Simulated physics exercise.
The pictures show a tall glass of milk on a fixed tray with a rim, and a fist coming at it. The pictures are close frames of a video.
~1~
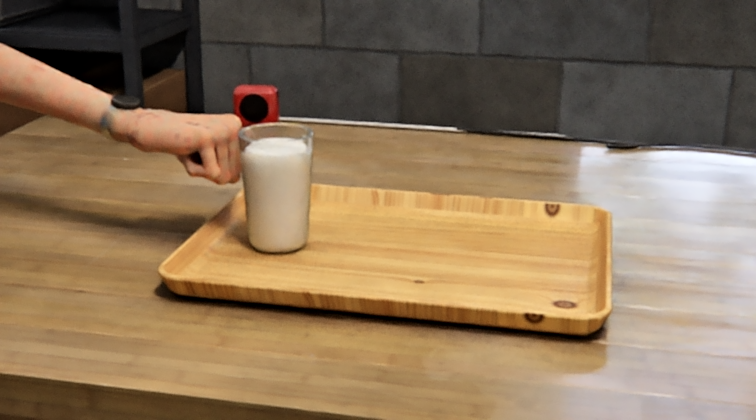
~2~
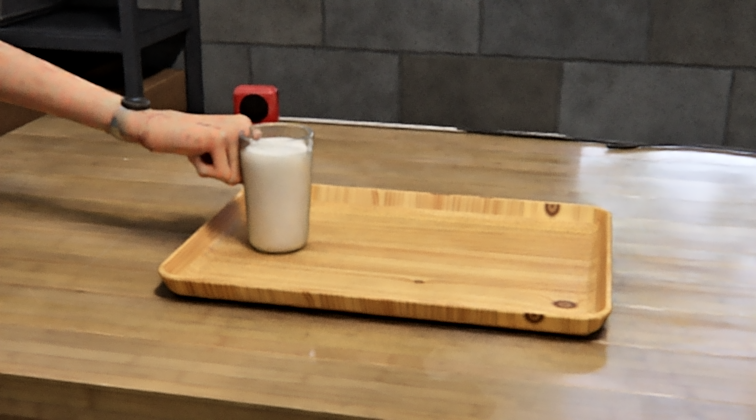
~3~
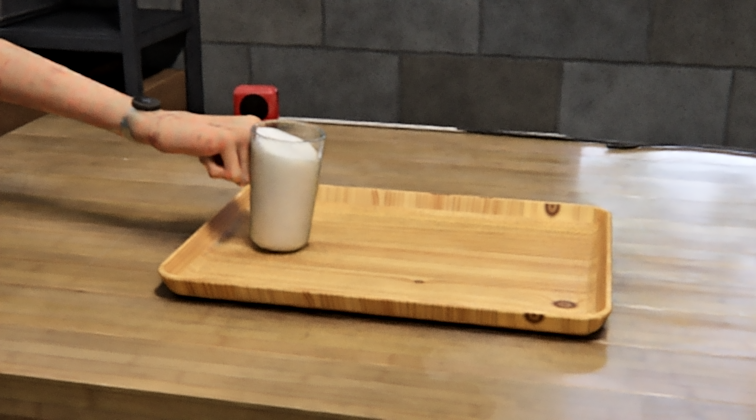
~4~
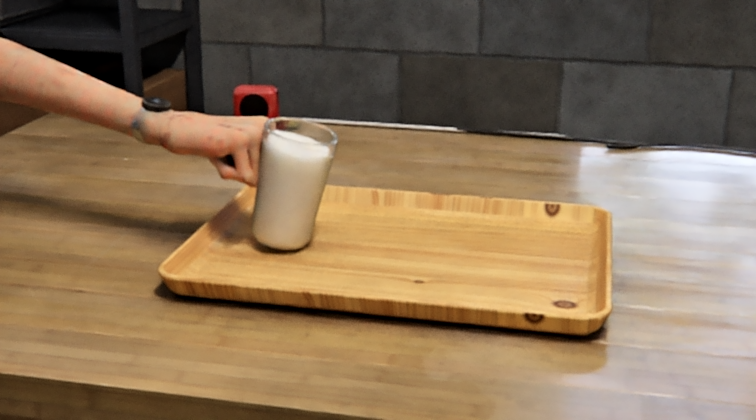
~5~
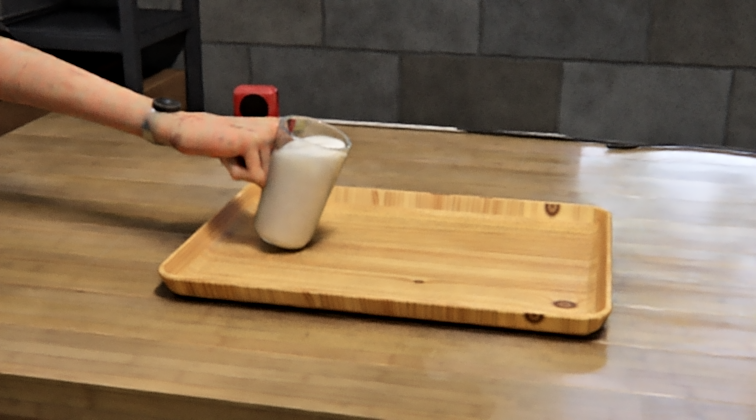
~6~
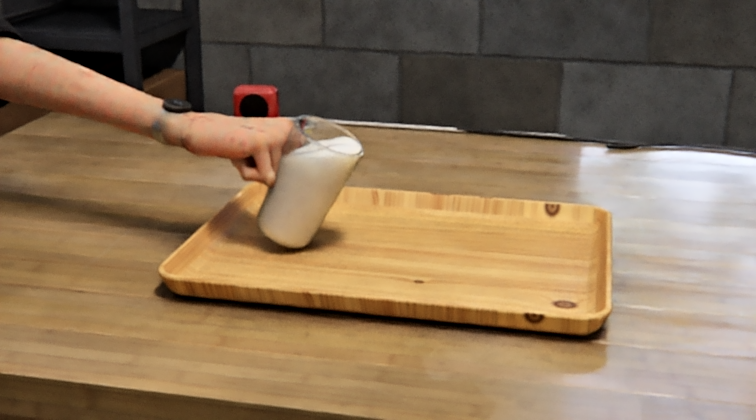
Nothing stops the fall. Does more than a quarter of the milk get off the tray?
As it turns out, a quarter and more lands beyond the tray.
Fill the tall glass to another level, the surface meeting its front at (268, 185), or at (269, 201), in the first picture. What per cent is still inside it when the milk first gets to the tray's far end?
About 55 and 45 per cent.
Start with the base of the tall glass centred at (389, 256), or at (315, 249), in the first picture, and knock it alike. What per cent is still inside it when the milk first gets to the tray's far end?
The first gives 80 %, the second 60 %.
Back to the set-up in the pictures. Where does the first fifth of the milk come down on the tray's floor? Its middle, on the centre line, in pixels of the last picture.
Around (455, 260).
A moment on, the tall glass lies on its side and 98 per cent is in the glass, 2 on the tray and 0 above or beyond its rim.
Next, the tall glass lies on its side and 58 per cent is in the glass, 41 on the tray and 1 above or beyond its rim.
Then the tall glass lies on its side and 35 per cent is in the glass, 47 on the tray and 18 above or beyond its rim.
Later the tall glass lies on its side and 19 per cent is in the glass, 47 on the tray and 35 above or beyond its rim.
At rest 65 per cent is held by tray and glass, 35 is off the tray.
